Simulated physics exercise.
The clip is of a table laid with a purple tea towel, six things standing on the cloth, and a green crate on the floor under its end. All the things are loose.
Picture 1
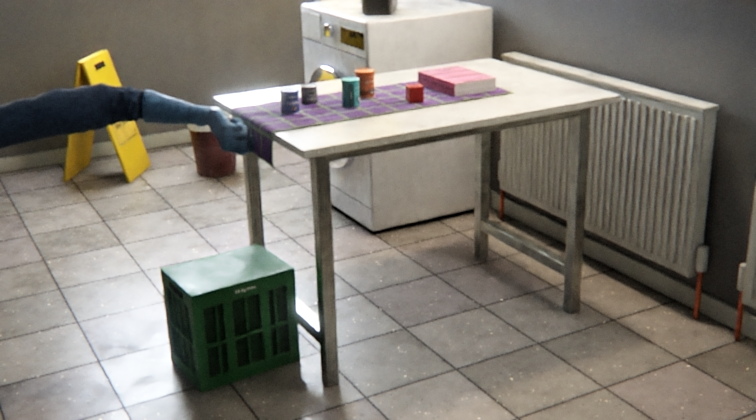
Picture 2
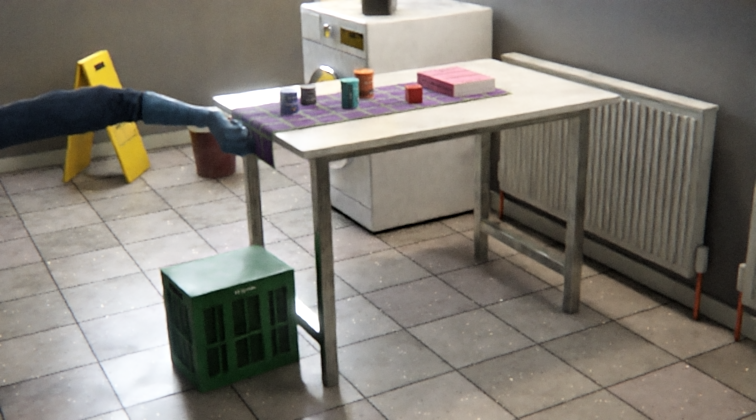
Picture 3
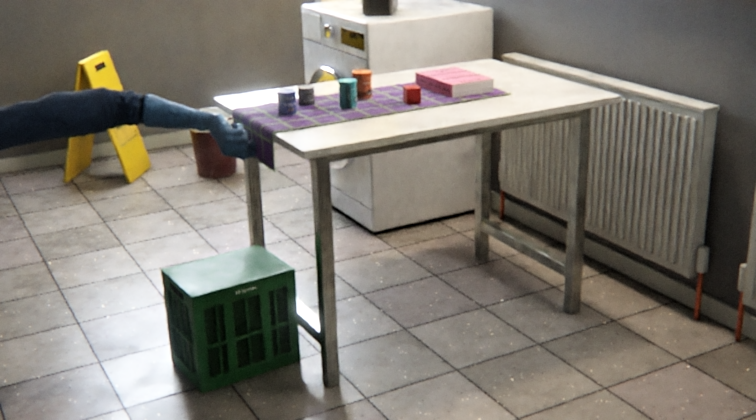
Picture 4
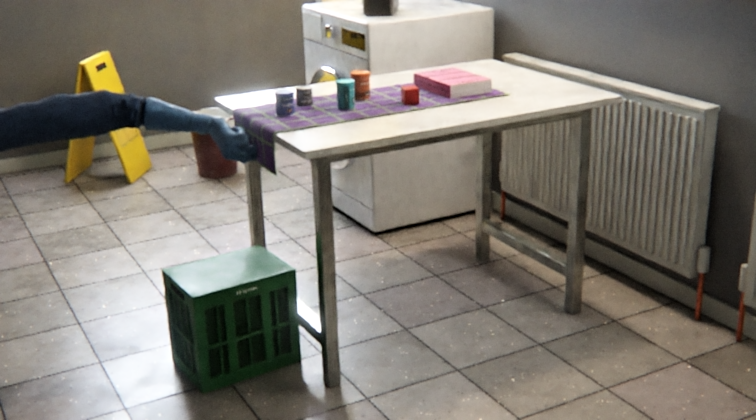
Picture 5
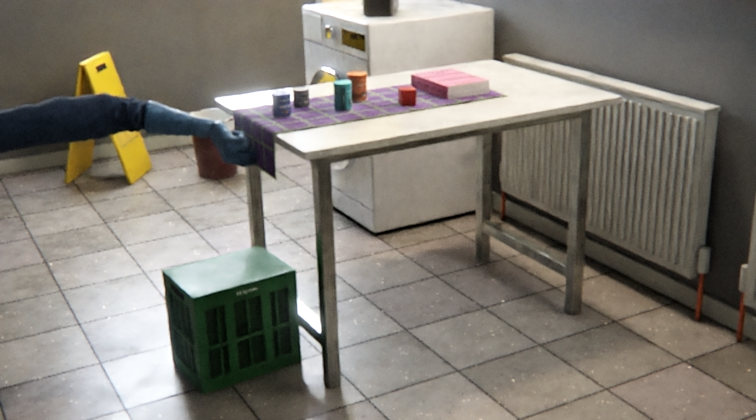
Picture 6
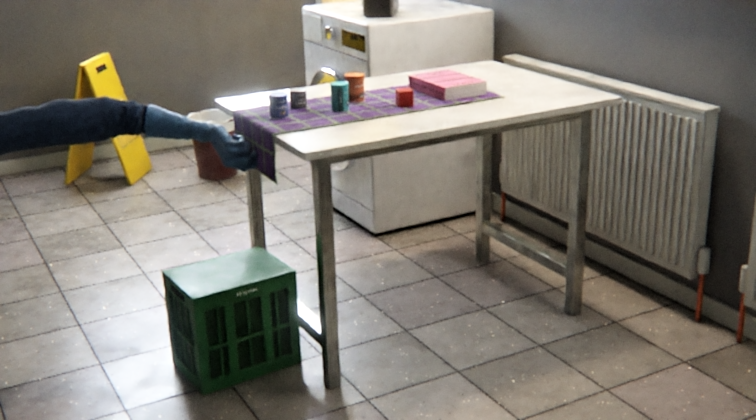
Purple cloth being drawn slowly over the table's left end by a gloved hand, the cans and pink box shifting left with it.
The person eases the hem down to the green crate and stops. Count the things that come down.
Over the edge go three.
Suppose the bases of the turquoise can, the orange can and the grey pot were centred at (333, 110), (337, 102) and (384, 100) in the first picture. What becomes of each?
The turquoise can comes down; the orange can goes over; the grey pot remains up.
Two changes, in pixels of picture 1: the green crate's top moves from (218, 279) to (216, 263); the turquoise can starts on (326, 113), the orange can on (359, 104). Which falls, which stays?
The turquoise can tumbles off, the orange can survives.
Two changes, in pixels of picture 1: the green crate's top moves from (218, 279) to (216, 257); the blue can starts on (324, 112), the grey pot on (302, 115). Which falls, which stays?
The blue can is carried off, the grey pot tumbles off.
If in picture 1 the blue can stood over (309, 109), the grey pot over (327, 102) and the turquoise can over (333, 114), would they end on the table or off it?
The blue can tumbles off; the grey pot tumbles off; the turquoise can tumbles off.
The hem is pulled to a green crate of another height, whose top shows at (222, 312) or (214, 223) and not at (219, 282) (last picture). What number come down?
In that case 4 and 1.
A little later, hem near (258, 231); blue can and grey pot gone.
Next, hem on the crate; blue can, grey pot and turquoise can gone.
When it is over, hem on the crate; blue can, grey pot and turquoise can gone. The table loses three.
